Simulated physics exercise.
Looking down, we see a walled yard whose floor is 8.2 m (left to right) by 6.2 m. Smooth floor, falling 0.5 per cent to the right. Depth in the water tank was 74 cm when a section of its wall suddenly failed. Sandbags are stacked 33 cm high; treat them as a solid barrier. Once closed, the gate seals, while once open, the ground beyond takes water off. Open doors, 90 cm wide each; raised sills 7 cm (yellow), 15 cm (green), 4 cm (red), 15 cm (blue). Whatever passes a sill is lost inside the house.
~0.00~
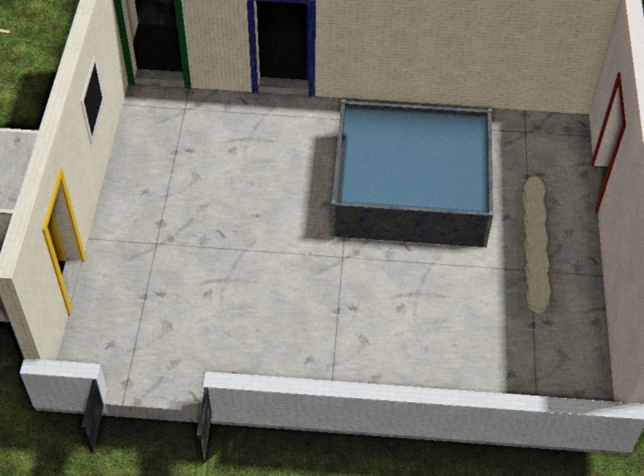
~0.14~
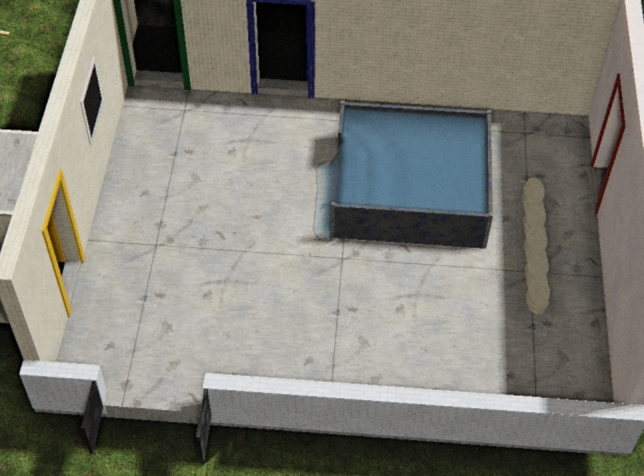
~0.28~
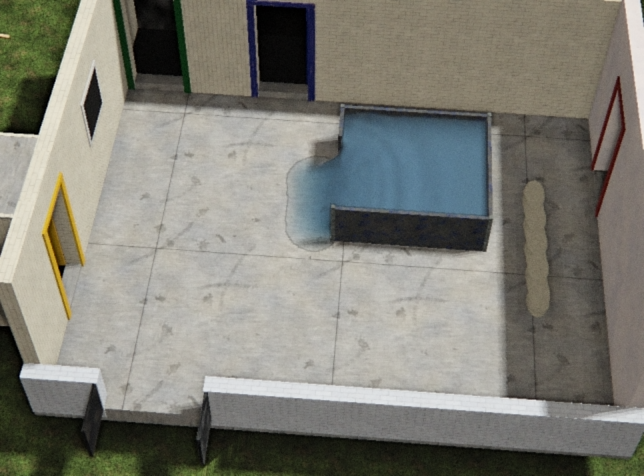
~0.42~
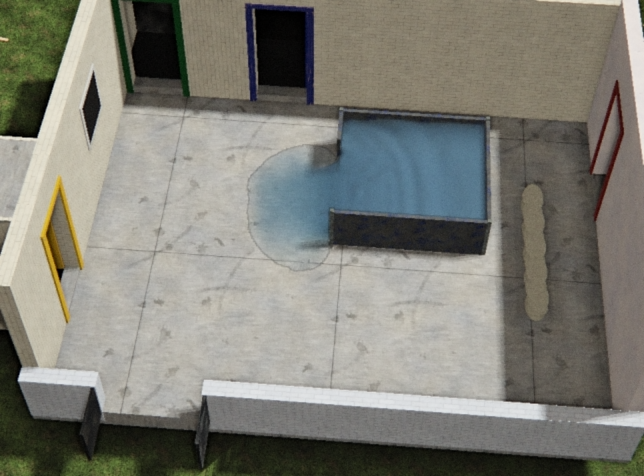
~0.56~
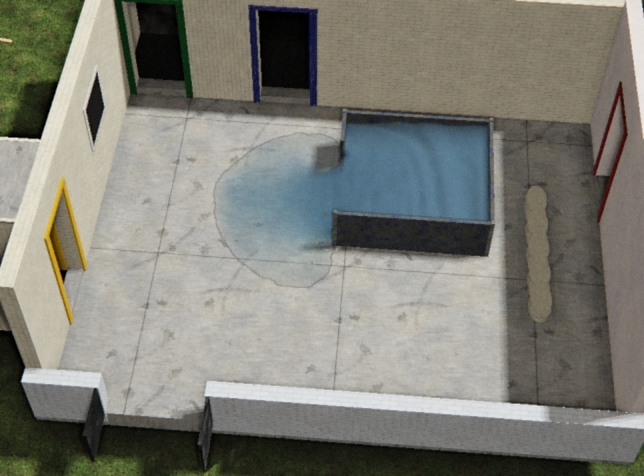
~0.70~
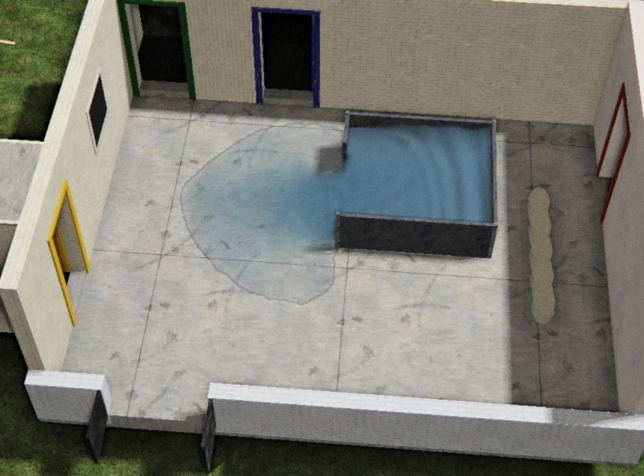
A walled yard held a square tank of still blue water, then the tank's left side opened and water poured out, spreading leftward across the pale floor in a widening, rounded sheet.
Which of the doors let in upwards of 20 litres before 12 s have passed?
The yellow door will see too much water come in; the green door will see too much water come in; the red door will see an amount within the limit come in; the blue door will see an amount within the limit come in.
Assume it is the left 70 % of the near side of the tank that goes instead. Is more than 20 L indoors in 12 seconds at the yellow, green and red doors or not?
For yellow, too much; for green, too little; for red, too much.
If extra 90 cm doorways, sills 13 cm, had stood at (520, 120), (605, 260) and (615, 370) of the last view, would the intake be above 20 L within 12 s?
First doorway falls short, second falls short, third falls short.
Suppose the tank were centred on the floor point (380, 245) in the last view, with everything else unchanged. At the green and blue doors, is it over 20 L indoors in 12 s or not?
Green gets more than that, blue gets no more than that.
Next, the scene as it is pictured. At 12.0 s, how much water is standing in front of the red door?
It comes to near 5.5 cm.
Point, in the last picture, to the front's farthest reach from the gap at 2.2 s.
Somewhere about (64, 364).
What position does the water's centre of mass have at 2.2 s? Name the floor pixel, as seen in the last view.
At roughly (306, 207).
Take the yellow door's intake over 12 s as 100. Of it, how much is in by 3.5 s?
It comes to about 50 per cent.
After 1.4 s water covers 35 % of the floor and is deepest (40 cm) near (332, 223); yellow door not reached, green door not reached, red door not reached, blue door 5 cm at the sill, 0 L in.
After 2.2 s water covers 40 % of the floor and is deepest (38 cm) near (131, 106); yellow door 21 cm at the sill, 22 L in, green door 18 cm at the sill, 2 L in, red door not reached, blue door 3 cm at the sill, 0 L in.
After 3.5 s water covers 45 % of the floor and is deepest (34 cm) near (59, 385); yellow door 18 cm at the sill, 101 L in, green door 27 cm at the sill, 77 L in, red door not reached, blue door 1 cm at the sill, 0 L in.
After 7.0 s water covers 75 % of the floor and is deepest (14 cm) near (56, 396); yellow door 13 cm at the sill, 176 L in, green door 13 cm at the sill, 121 L in, red door not reached, blue door 8 cm at the sill, 0 L in.
After 12.0 s water covers 95 % of the floor and is deepest (12 cm) near (609, 395); yellow door 7 cm at the sill, 198 L in, green door 6 cm at the sill, 121 L in, red door 5 cm at the sill, 7 L in, blue door 5 cm at the sill, 0 L in.
